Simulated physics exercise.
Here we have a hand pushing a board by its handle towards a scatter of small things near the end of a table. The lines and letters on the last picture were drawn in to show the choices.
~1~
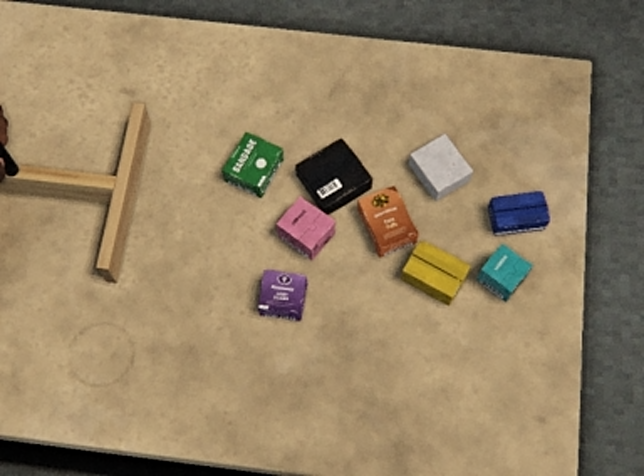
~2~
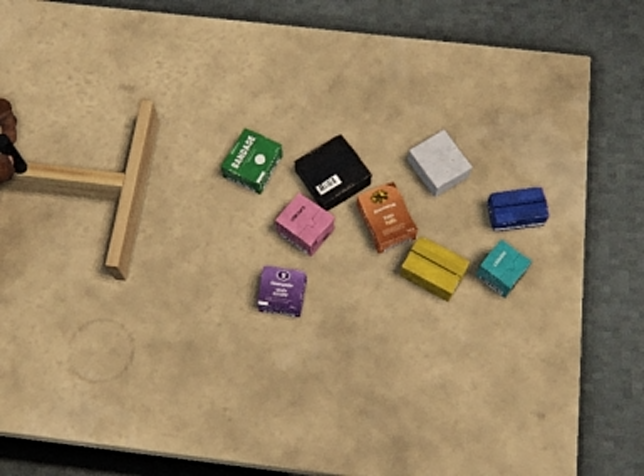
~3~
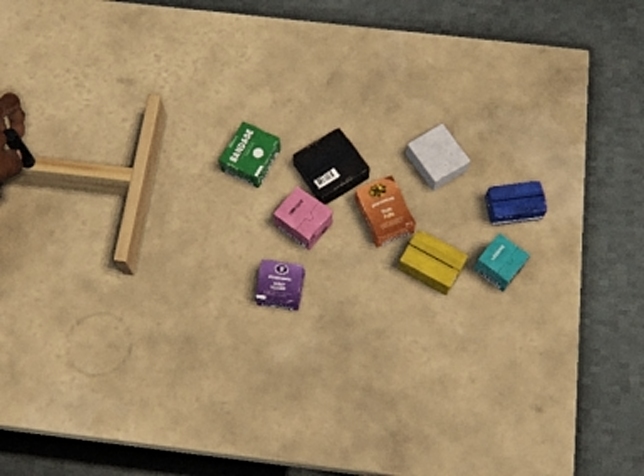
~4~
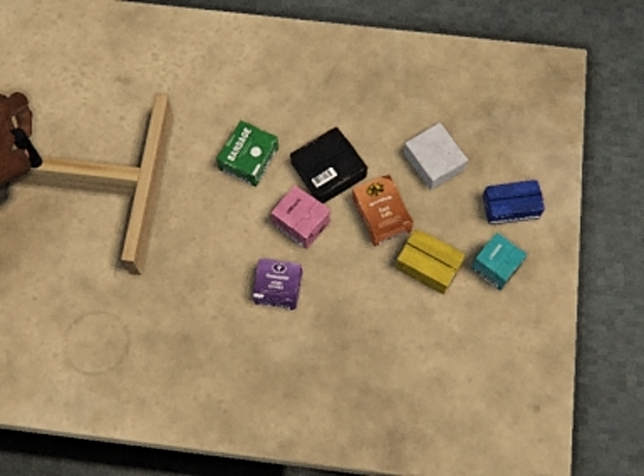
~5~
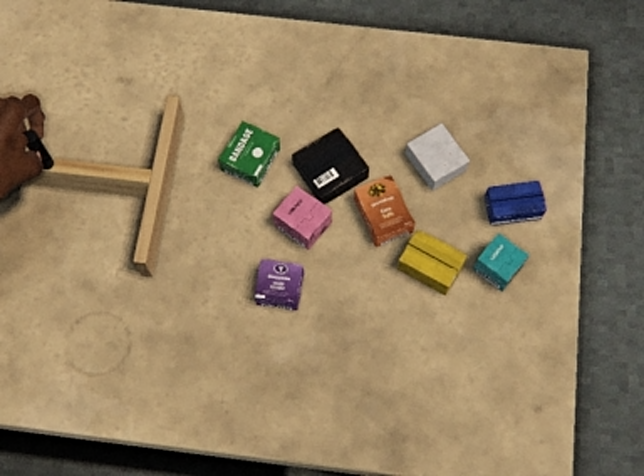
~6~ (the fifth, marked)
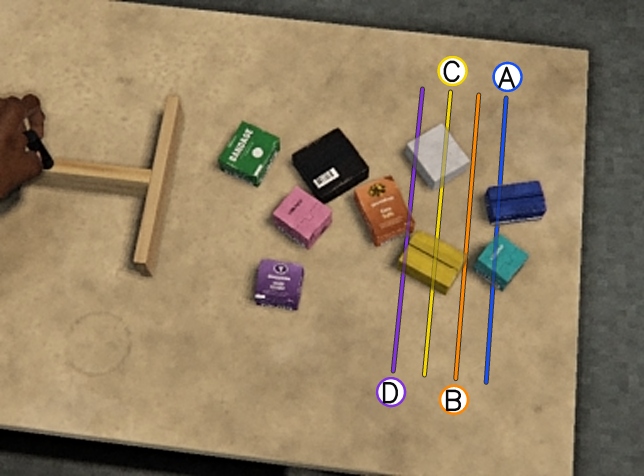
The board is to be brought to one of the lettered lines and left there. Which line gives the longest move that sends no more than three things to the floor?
No fourth one falls up to A.
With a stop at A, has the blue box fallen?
Yes.
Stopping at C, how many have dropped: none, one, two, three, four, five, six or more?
By then, none.
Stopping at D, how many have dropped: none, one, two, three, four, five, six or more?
In all, none.
On the copy, A at (497, 233); B at (468, 229); C at (438, 226); D at (409, 222).
On A. First, board (277, 190); yellow box (437, 270); purple box (294, 286).
Then, board (400, 204); blue box (536, 209); white block (527, 159).
Finally, board (498, 215); turquoise packet over the edge; blue box over the edge; two fallen.
By contrast, B is within the limit but short; C is within the limit but short; D is within the limit but short.
